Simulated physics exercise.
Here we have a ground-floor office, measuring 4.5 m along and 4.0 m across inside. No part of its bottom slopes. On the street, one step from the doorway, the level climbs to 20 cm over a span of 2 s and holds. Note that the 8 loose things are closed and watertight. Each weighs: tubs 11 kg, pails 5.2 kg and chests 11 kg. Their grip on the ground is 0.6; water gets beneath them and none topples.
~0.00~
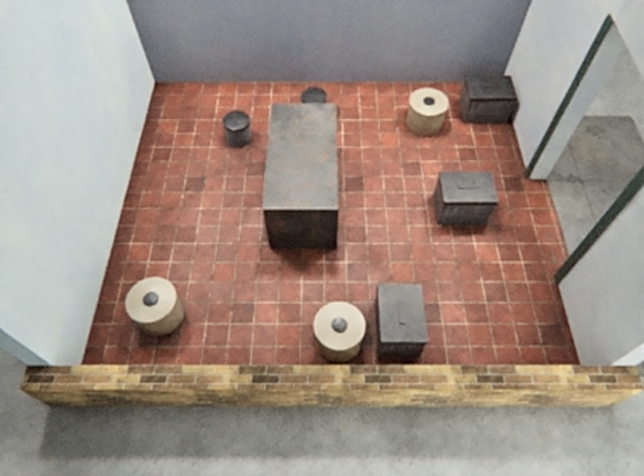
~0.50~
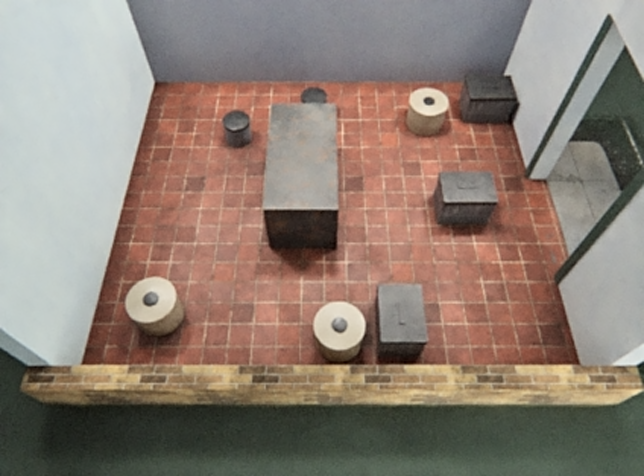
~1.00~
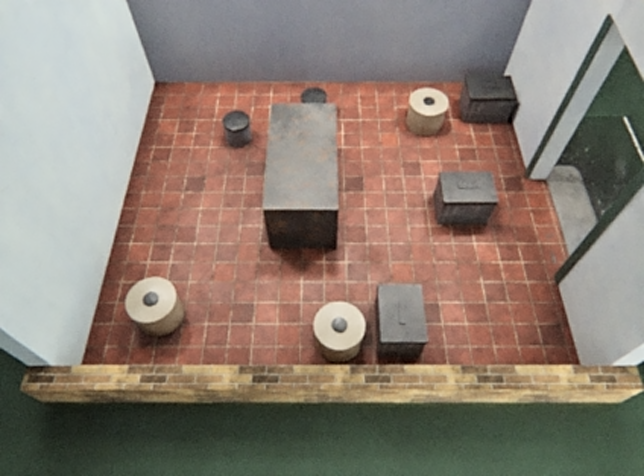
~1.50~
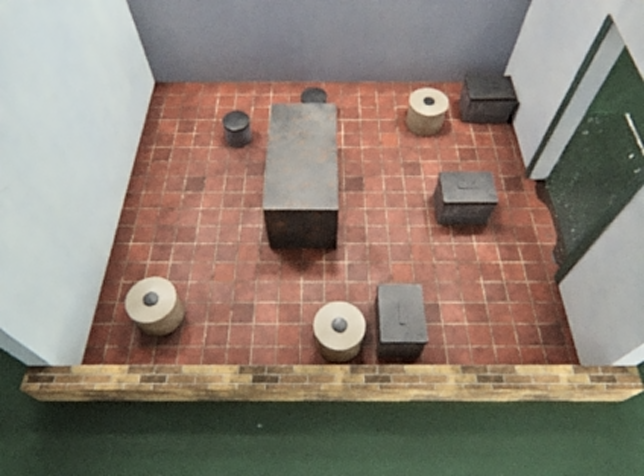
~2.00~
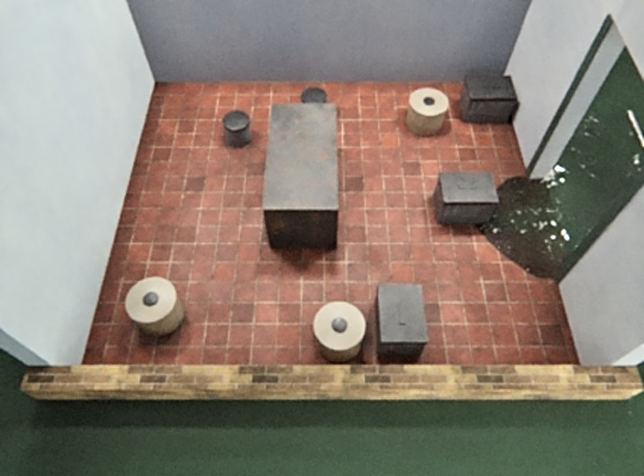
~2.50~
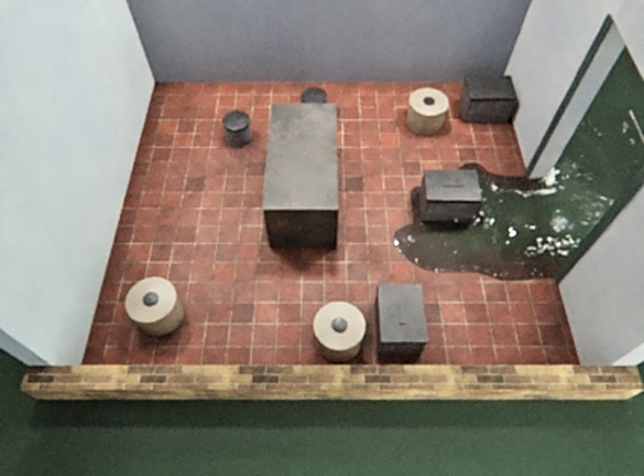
Dark water comes in through the doorway on the right and nudges a chest left.
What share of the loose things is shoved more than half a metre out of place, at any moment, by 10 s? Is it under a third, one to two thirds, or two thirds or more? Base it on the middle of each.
Watching this, I'd call it the bulk of them.
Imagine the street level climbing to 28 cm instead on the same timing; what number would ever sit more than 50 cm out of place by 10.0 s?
You'd get 7 in that case.
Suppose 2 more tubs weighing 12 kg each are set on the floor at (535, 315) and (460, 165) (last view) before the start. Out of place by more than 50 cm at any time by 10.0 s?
Note: Item 1 below threshold; item 2 below threshold.
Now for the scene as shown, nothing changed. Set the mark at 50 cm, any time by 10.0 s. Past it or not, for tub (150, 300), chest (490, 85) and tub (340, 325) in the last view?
Result, in turn: Exceeded / exceeded / exceeded.
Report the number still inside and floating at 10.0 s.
Tally: 7 of them.
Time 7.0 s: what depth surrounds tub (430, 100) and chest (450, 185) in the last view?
About 5 and 8 cm.
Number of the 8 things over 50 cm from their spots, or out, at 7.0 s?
Answer: 4.
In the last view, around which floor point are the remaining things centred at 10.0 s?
Mean position: Approximately (270, 176).
After 3.5 s 1 of 8 are over 50 cm from their spots; 0 afloat.
After 4.5 s 1 of 8 are over 50 cm from their spots; 2 afloat.
After 7.0 s 4 of 8 are over 50 cm from their spots; 3 afloat.
After 10.0 s 7 of 8 are over 50 cm from their spots, and 7 have been at some point; 7 afloat.
